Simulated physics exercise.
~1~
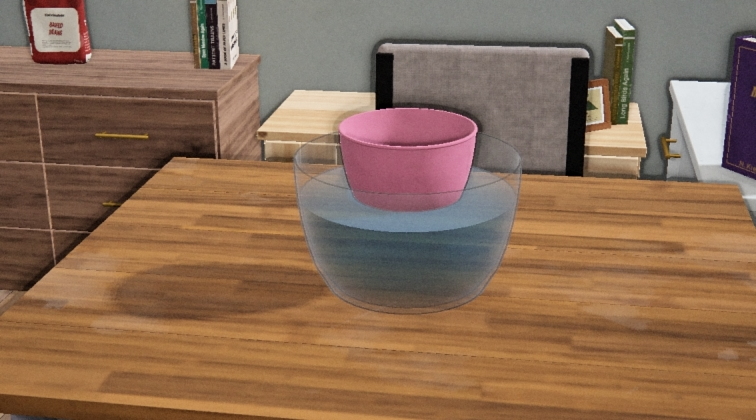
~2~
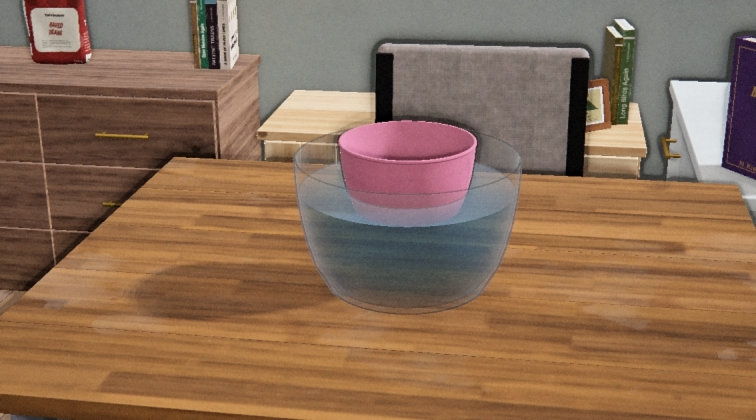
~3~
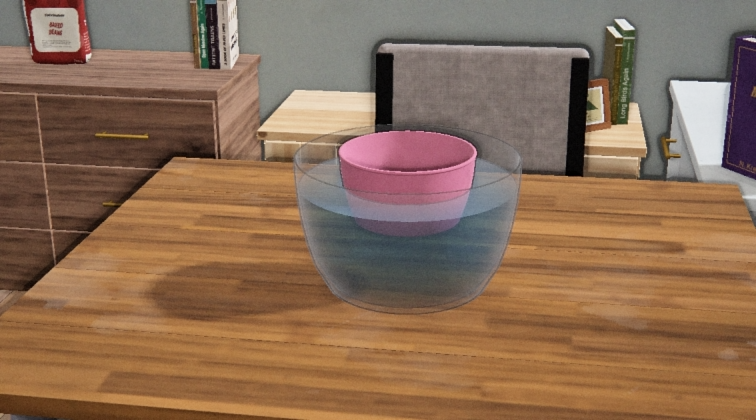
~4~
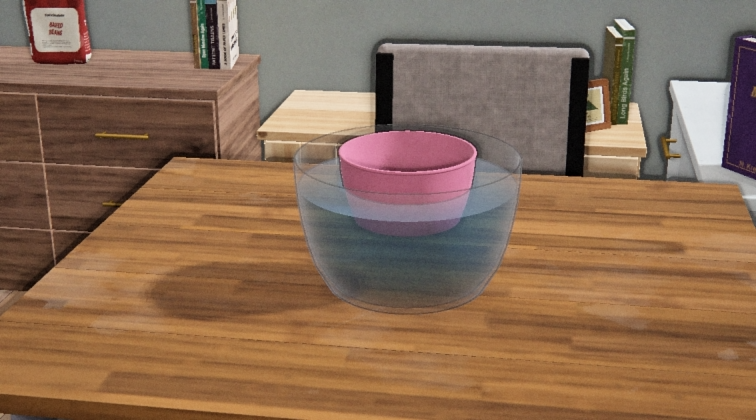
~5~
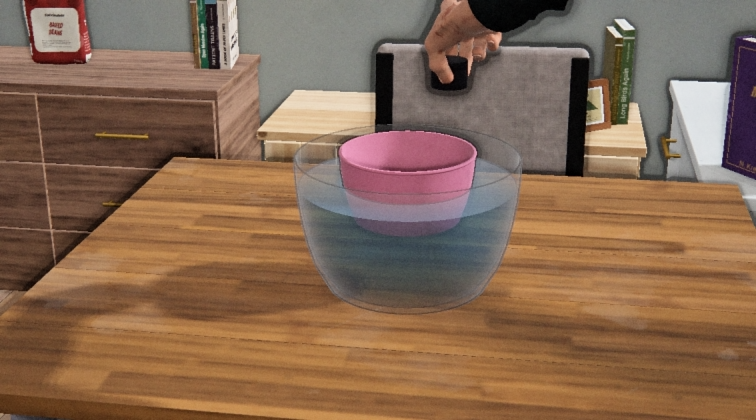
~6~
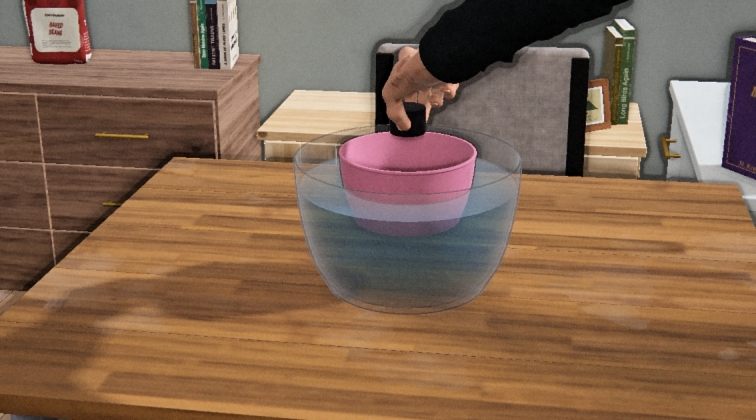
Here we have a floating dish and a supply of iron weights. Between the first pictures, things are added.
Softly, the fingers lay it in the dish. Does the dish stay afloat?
Yes.
A moment on, the iron weight is in and the dish dips.
Further on, it steadies; about a fifth of its side above the surface.
When it is over, the dish floats; about a fifth of its side above the surface.
